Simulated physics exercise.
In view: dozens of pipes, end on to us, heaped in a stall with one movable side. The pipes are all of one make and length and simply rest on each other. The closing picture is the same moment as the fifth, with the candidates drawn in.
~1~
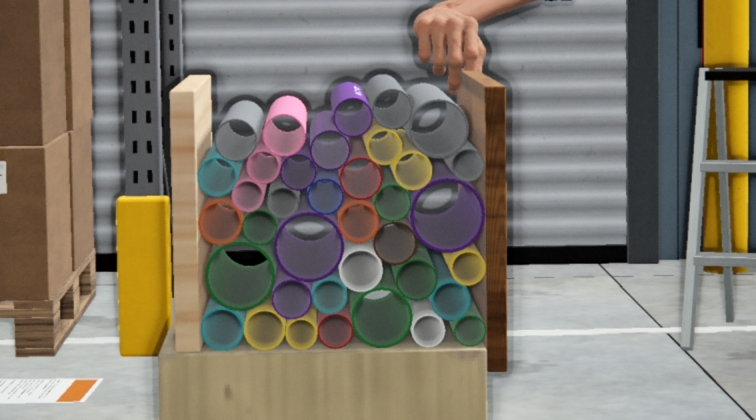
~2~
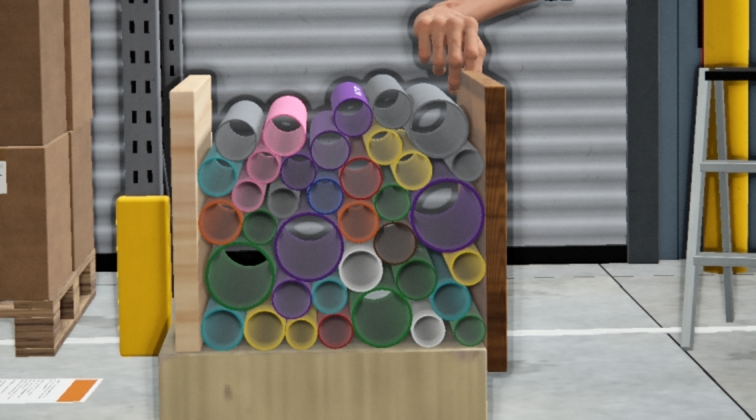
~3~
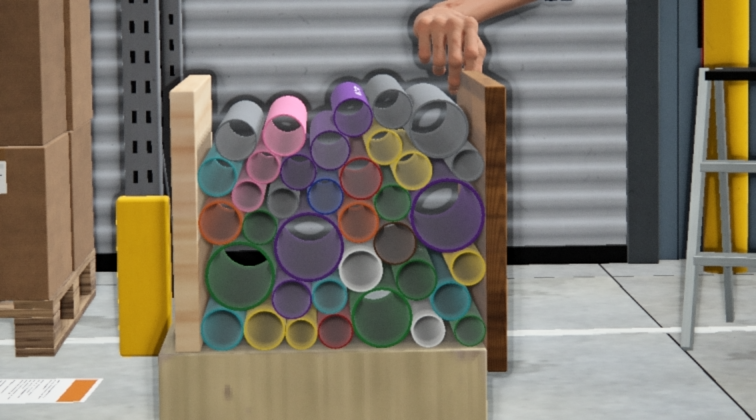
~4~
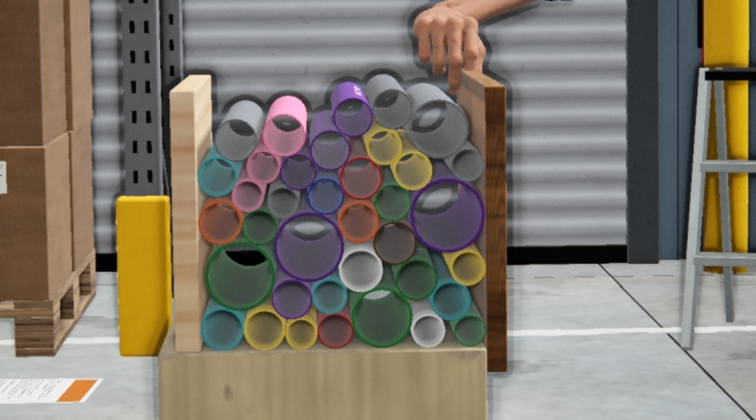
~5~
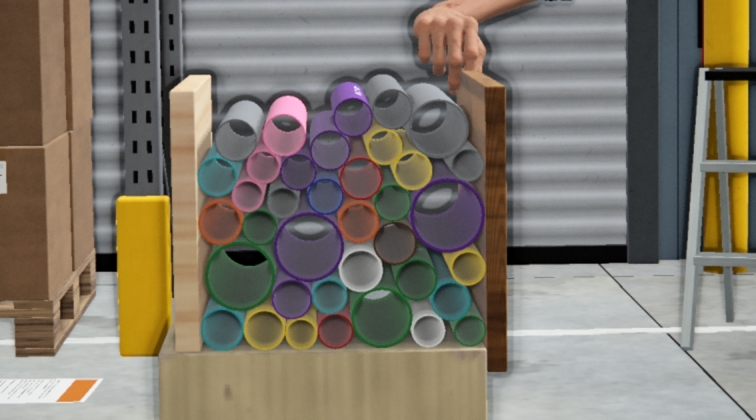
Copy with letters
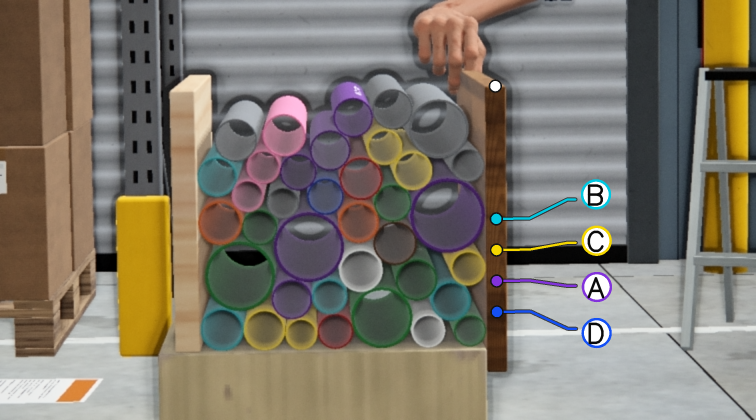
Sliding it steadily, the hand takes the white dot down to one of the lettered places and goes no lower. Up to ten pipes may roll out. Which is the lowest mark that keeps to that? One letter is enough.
No lower than A.
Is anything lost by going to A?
Yes, at A.
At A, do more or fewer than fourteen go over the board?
It loses fewer than fourteen.
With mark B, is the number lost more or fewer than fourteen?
At B, fewer than fourteen.
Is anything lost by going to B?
At B: Yes.
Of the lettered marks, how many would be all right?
The number is three.
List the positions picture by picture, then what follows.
A yellow pipe (413, 170); a yellow pipe (384, 147); a grey pipe (236, 140), in the first picture.
A grey pipe (236, 140); side board (480, 207), in the second picture.
A turquoise pipe (222, 329); a white pipe (428, 331), in the third picture.
A yellow pipe (468, 267); a brown pipe (395, 243), in the fourth picture.
An orange pipe (220, 223); a yellow pipe (413, 170); a yellow pipe (384, 147), in the fifth picture.
On the marked copy, A at (497, 281); B at (496, 219); C at (496, 250); D at (497, 312); the white dot at (495, 86).
Following A. Soon after the start, top of the board (485, 171).
Later, top of the board (486, 267).
In the end, top of the board (486, 280), three out over the board.
As for the rest, B three out over the board; C three out over the board; D more than ten out over the board.
